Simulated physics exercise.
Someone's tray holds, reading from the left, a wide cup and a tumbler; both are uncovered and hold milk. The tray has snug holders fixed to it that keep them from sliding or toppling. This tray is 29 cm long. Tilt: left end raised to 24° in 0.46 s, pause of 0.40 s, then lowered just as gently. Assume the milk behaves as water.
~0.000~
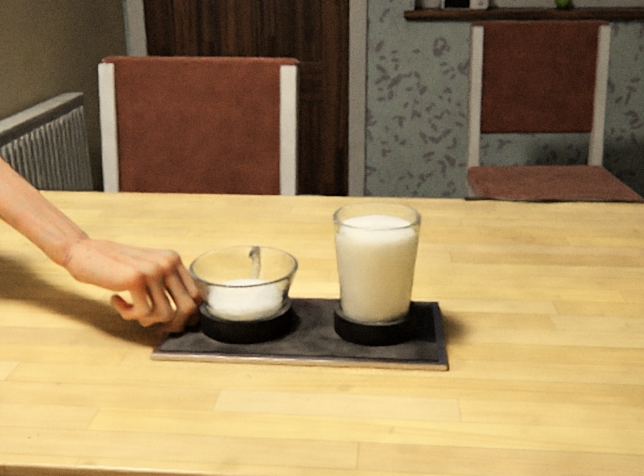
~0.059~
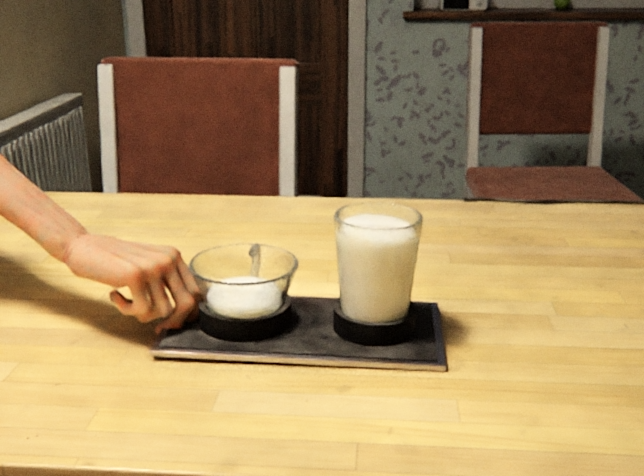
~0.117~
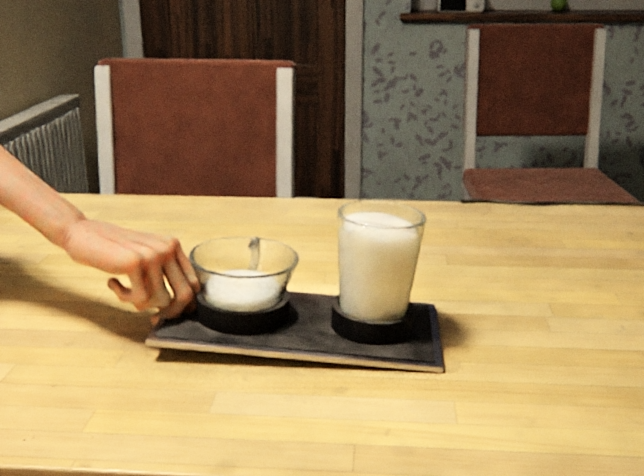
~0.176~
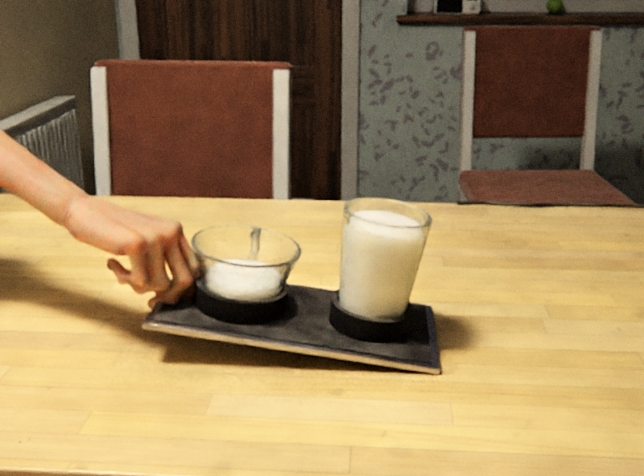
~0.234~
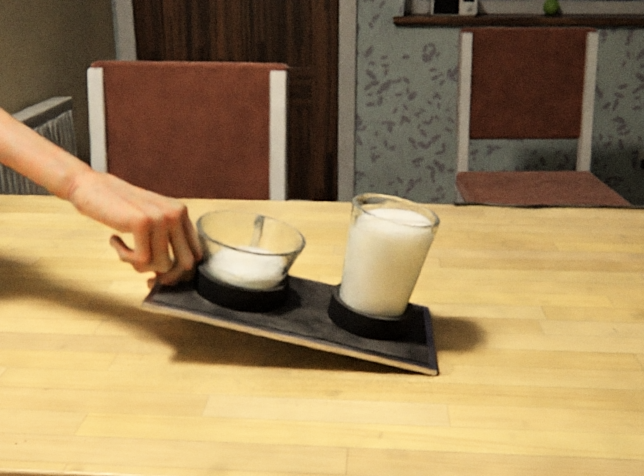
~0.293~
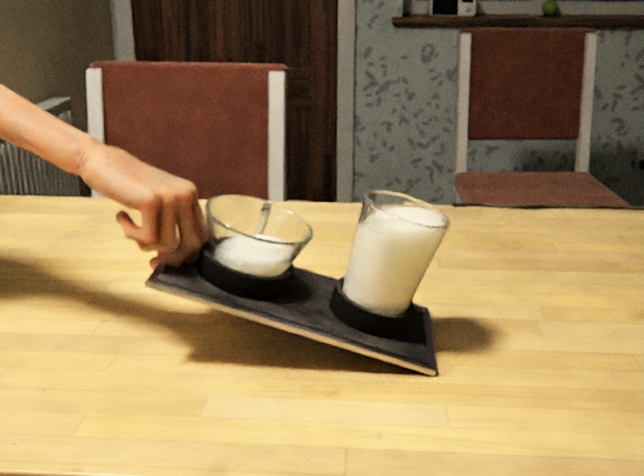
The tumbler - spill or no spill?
Spill.
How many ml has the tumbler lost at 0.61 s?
My guess would be around 15 ml.
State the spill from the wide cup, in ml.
Roughly 0 ml.
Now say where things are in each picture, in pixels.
The first picture shows it slopes 0°; in the wide cup the surface runs from (208, 290) to (284, 292), rim (297, 269); in the tumbler the surface runs from (338, 225) to (415, 227), rim (420, 219); the milk in the tumbler stands 10 mm below the rim.
The second picture shows it slopes 1°; in the tumbler the surface runs from (339, 222) to (417, 228).
The third picture shows it slopes 4°; in the tumbler the surface runs from (342, 218) to (420, 229).
The fourth picture shows it slopes 8°; in the tumbler the surface runs from (347, 216) to (424, 228).
The fifth picture shows it slopes 12°; in the tumbler the surface runs from (355, 215) to (433, 222).
The sixth picture shows it slopes 17°; in the wide cup the surface runs from (222, 240) to (296, 250); in the tumbler the surface runs from (364, 216) to (446, 219).
Then, 0.61 s in, the slope is 24°; losses from the left are 0, 16 ml.
Then, 0.93 s in, the slope is 23°; losses from the left are 0, 18 ml.
Then, 1.25 s in, the slope is 1°; losses from the left are 0, 22 ml.
Then, 1.57 s in, the slope is 0°; losses from the left are 0, 22 ml.
Finally, losses from the left are 0, 22 ml.
